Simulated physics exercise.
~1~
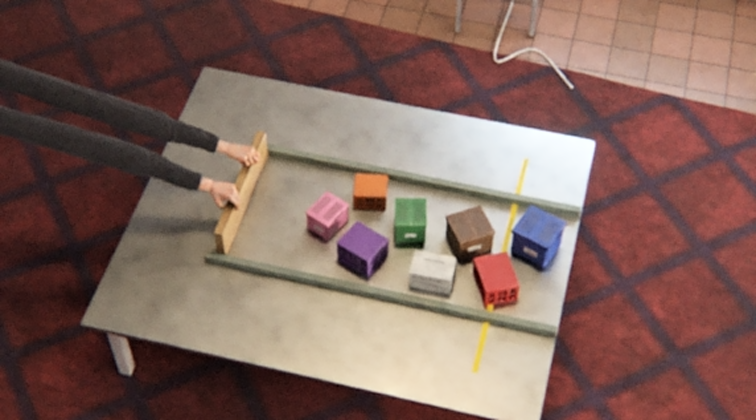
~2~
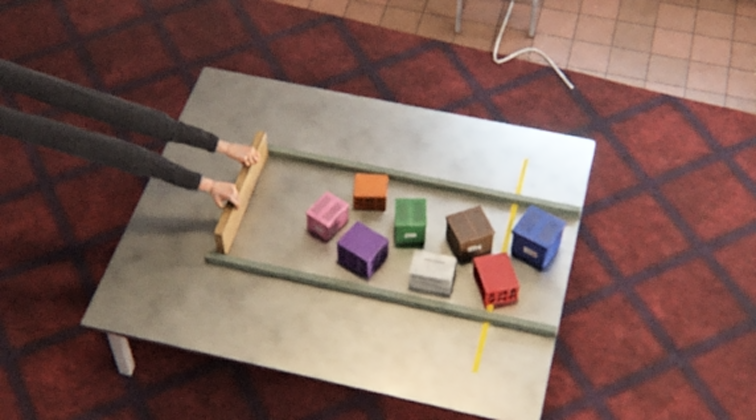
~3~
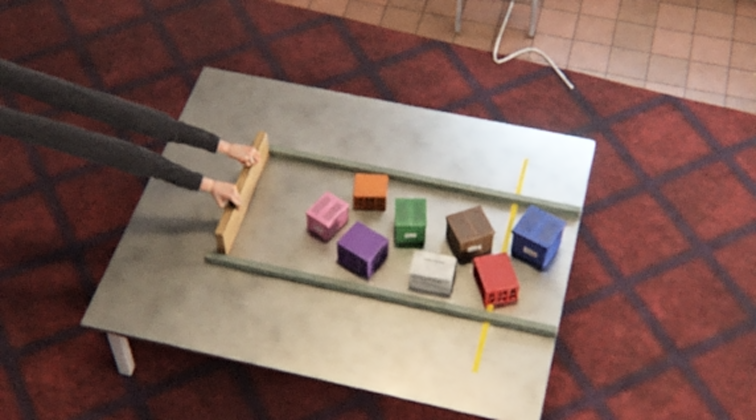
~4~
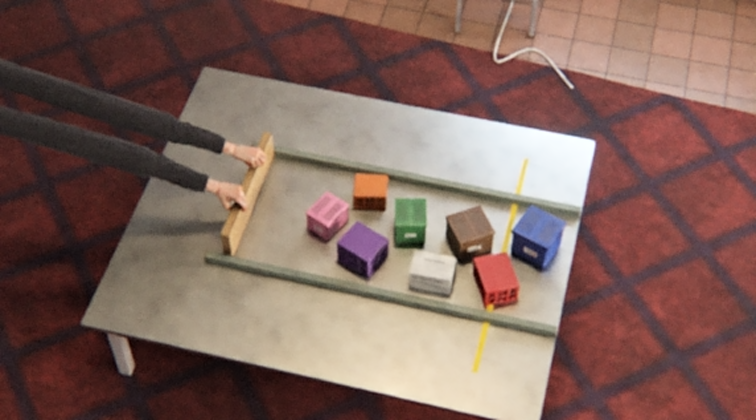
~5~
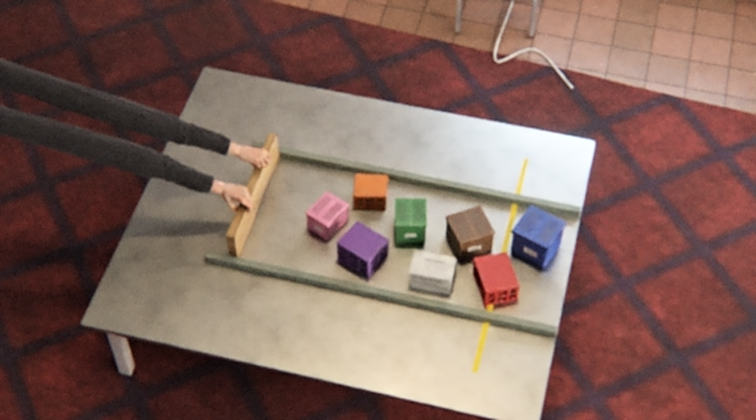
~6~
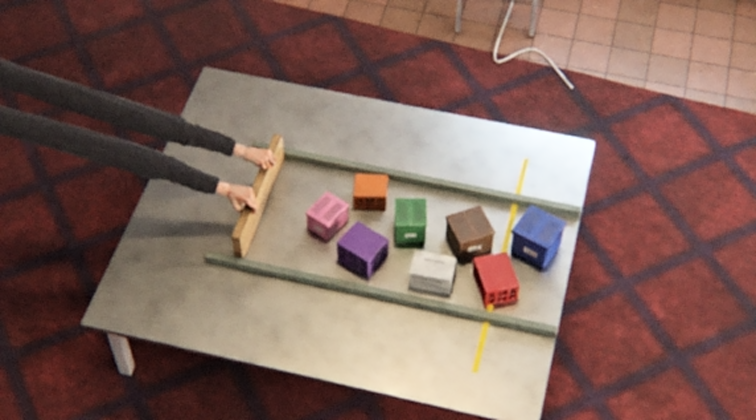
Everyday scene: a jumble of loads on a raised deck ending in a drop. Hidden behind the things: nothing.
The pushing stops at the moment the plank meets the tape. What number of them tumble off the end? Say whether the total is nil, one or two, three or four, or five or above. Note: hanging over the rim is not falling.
The total is three or four.
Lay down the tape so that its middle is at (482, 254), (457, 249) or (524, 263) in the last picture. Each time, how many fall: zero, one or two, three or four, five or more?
Place one: 1 or 2; place two: Just one or two; place three: Three to four.
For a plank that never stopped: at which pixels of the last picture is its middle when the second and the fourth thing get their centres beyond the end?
At roughly (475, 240), then roughly (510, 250).
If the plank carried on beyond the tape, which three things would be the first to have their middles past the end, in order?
First comes the blue tote, followed by the red crate, and then the brown tote.
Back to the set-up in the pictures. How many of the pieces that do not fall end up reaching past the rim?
So the number is 1.
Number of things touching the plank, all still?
At rest, 3 are in contact.
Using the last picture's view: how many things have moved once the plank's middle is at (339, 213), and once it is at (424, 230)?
At first I count 2, and then 8.
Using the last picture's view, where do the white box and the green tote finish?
Final centres, in order: Near (550, 299), near (548, 252).
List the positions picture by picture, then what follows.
In the first picture, blue tote (538, 237); red crate (496, 279); brown tote (469, 233); plank (242, 193); tape (502, 258).
In the second picture, red crate (496, 279); purple crate (363, 249).
In the third picture, brown tote (469, 233); green tote (410, 221).
In the fourth picture, blue tote (538, 237); orange crate (371, 192).
In the fifth picture, red crate (496, 279); plank (254, 195).
In the sixth picture, blue tote (538, 237); red crate (496, 279); brown tote (469, 233); plank (259, 196); tape (502, 258).
A little later, none off yet; blue tote at rest near (538, 237); red crate at rest near (496, 279); brown tote at rest near (469, 233).
When it is over, the number that fall off is three or four; down, brown tote, red crate and blue tote.
